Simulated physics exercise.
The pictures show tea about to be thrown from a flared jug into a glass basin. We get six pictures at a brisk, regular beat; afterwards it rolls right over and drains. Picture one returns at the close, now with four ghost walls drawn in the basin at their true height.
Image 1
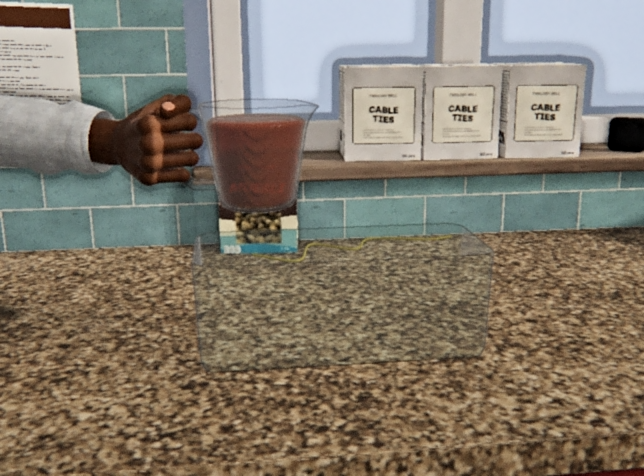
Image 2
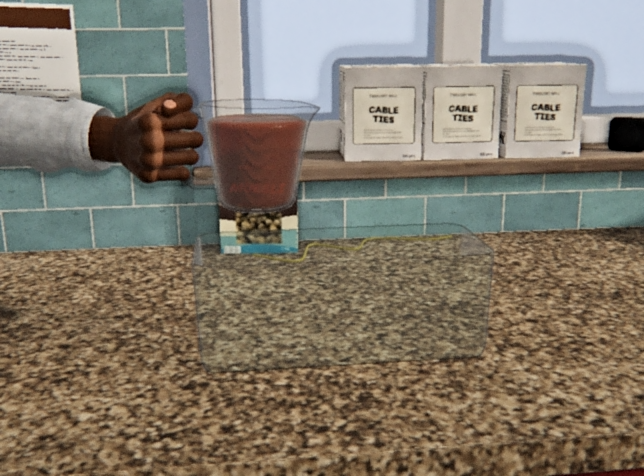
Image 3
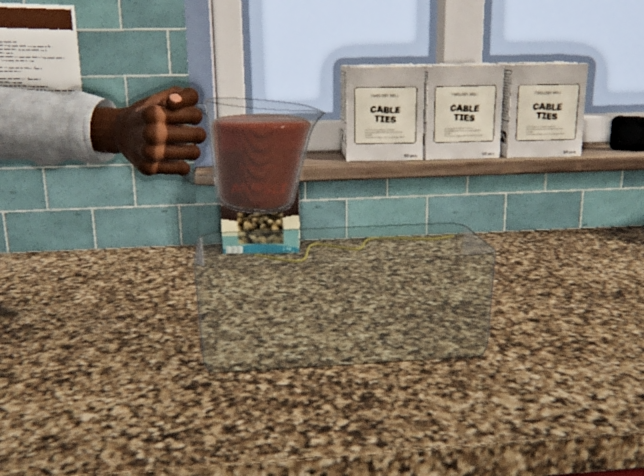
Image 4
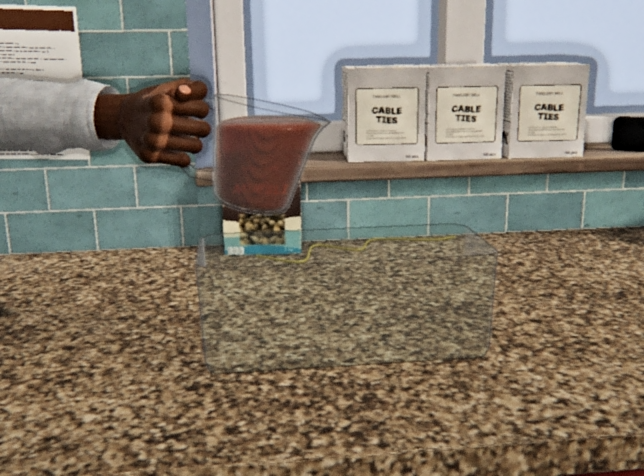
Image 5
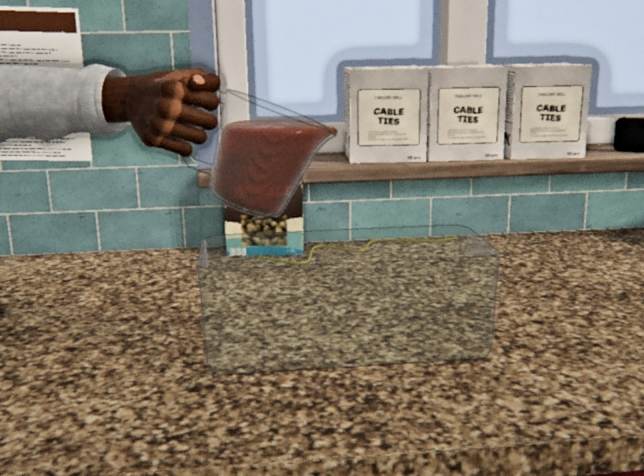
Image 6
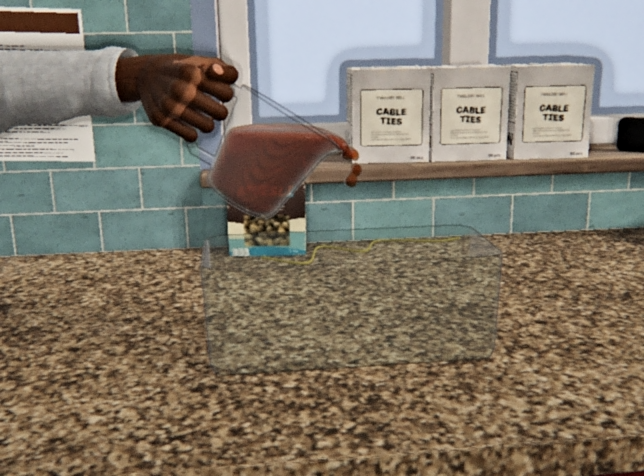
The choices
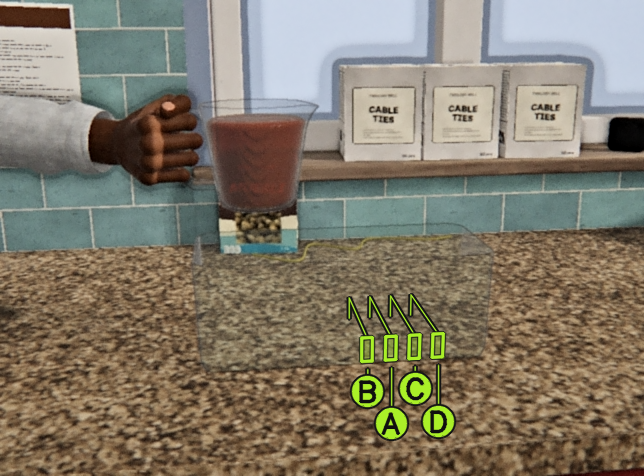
Hand beside a clear flared jug tilting to the right above a glass basin, reddish-brown liquid starting to run over its lip.
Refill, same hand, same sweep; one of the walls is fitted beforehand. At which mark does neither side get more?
A beats the others.
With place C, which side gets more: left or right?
The left one.
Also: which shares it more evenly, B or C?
The answer is B.
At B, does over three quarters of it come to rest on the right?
No, it does not.
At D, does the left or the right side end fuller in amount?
The left side.
In lime, A at (391, 367); B at (367, 369); C at (415, 366); D at (438, 365).
Choosing A, about 51 % ends left of the wall and 49 % right of it.
Choosing B, about 36 % ends left of the wall and 64 % right of it.
Choosing C, about 83 % ends left of the wall and 16 % right of it.
Choosing D, about 86 % ends left of the wall and 13 % right of it.
